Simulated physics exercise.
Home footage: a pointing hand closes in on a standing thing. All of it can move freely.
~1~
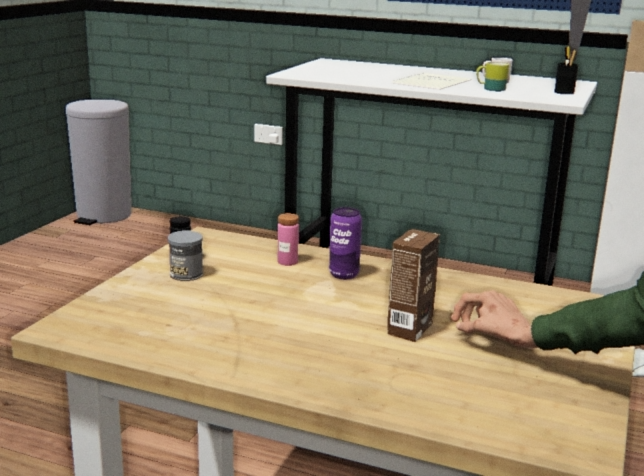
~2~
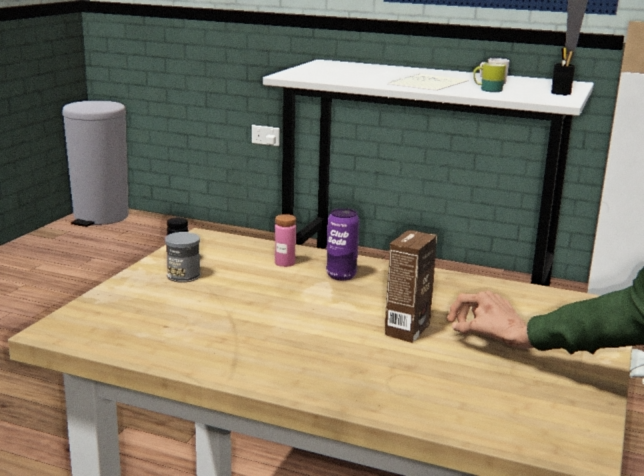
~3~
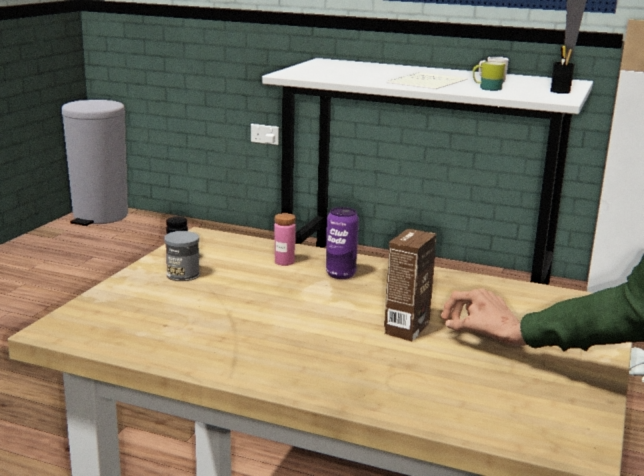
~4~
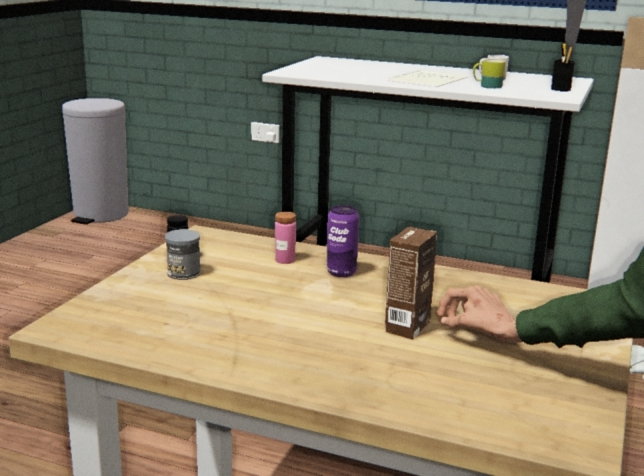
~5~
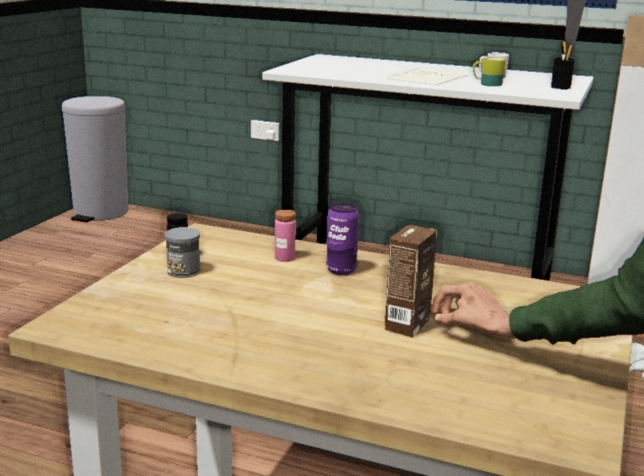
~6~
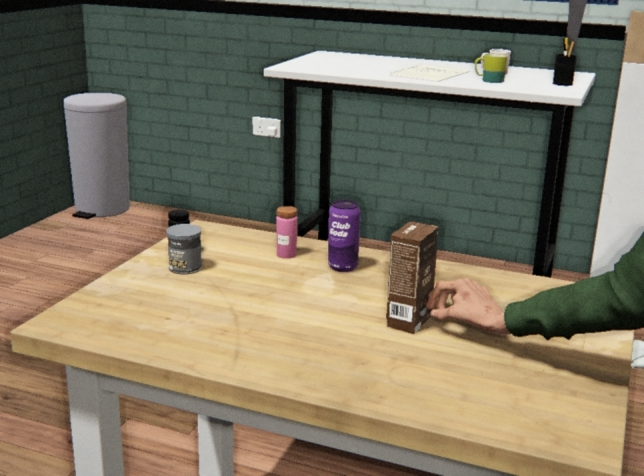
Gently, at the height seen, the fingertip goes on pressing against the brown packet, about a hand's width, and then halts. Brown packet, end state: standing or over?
Standing.
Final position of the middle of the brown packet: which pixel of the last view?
Close to (353, 265) in the last picture.
Then, 0.40 s past the last view, brown packet displaced a little near (397, 274).
Then, 0.80 s past the last view, brown packet displaced about its own width near (378, 270).
Then, 1.20 s past the last view, brown packet displaced about its own width near (359, 267).
Finally, moved from the start, brown packet. Final places as the last picture's camera would see them, brown packet near (353, 265).
